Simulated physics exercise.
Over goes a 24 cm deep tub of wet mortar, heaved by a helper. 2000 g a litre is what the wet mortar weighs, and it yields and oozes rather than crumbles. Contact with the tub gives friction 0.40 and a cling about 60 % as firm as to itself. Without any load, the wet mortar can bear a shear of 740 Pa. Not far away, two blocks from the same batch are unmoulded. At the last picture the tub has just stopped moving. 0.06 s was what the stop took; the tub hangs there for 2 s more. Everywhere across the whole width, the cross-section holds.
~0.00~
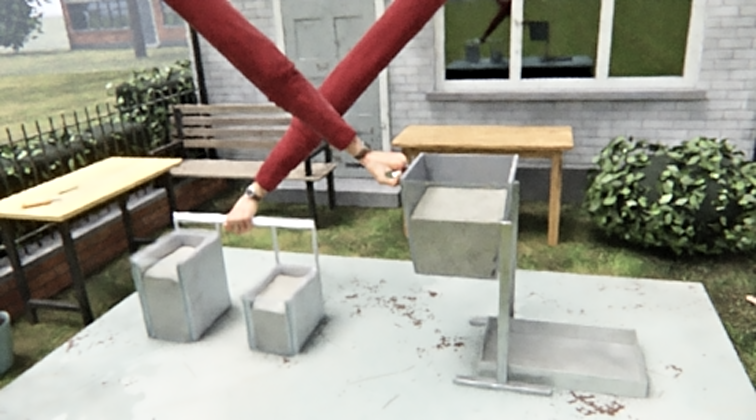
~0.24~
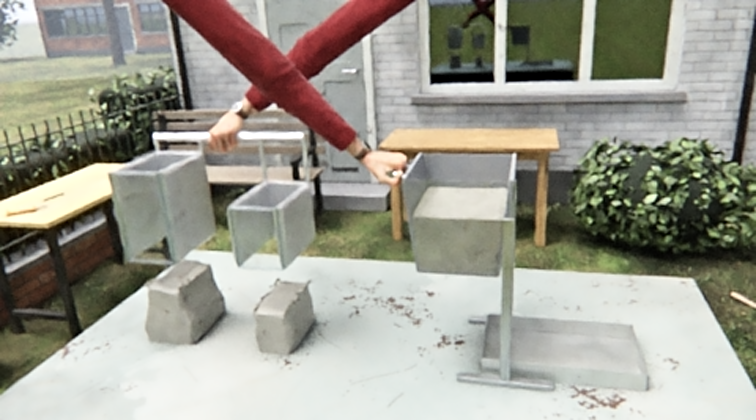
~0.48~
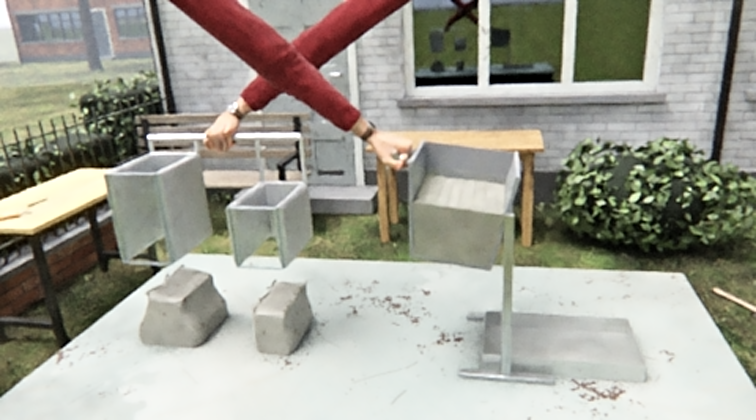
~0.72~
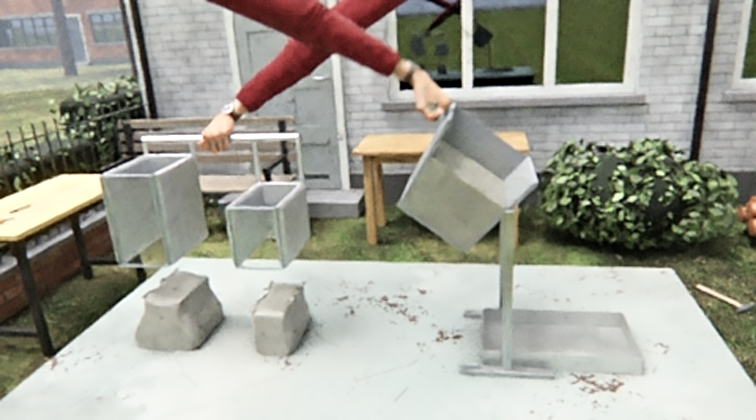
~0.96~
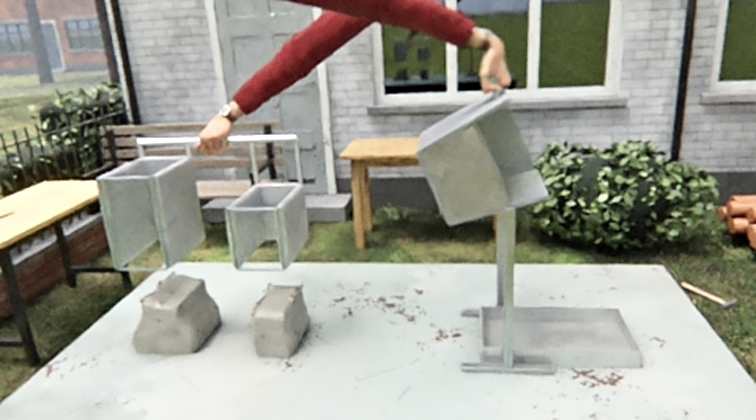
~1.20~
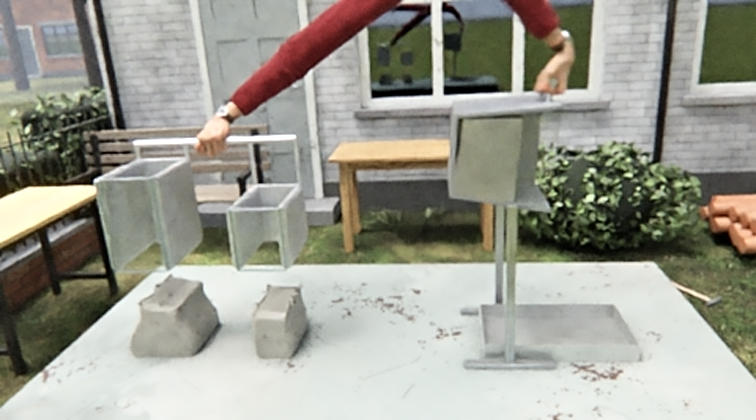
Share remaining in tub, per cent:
Near 70 percent.
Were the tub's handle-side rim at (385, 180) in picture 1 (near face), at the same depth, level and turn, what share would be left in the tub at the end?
Some 50 percent would still be in the tub at the end.
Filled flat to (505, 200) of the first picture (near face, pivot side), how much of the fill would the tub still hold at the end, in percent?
It would come to roughly 55 percent.
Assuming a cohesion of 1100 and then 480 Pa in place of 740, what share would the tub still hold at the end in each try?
In that order: 100 %, 55 %.
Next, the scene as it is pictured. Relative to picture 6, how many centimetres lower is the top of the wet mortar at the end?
11 cm.
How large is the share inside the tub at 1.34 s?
About 100 %.
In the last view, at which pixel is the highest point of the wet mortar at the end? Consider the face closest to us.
Near (488, 162).
After 1.34 s, the tub is at 94 degrees and holds 100 %.
After 1.51 s, the tub is at 94 degrees and holds 90 %.
After 1.68 s, the tub is at 94 degrees and holds 74 %.
After 1.85 s, the tub is at 94 degrees and holds 70 %.
After 3.20 s, the tub is at 94 degrees and holds 70 %.
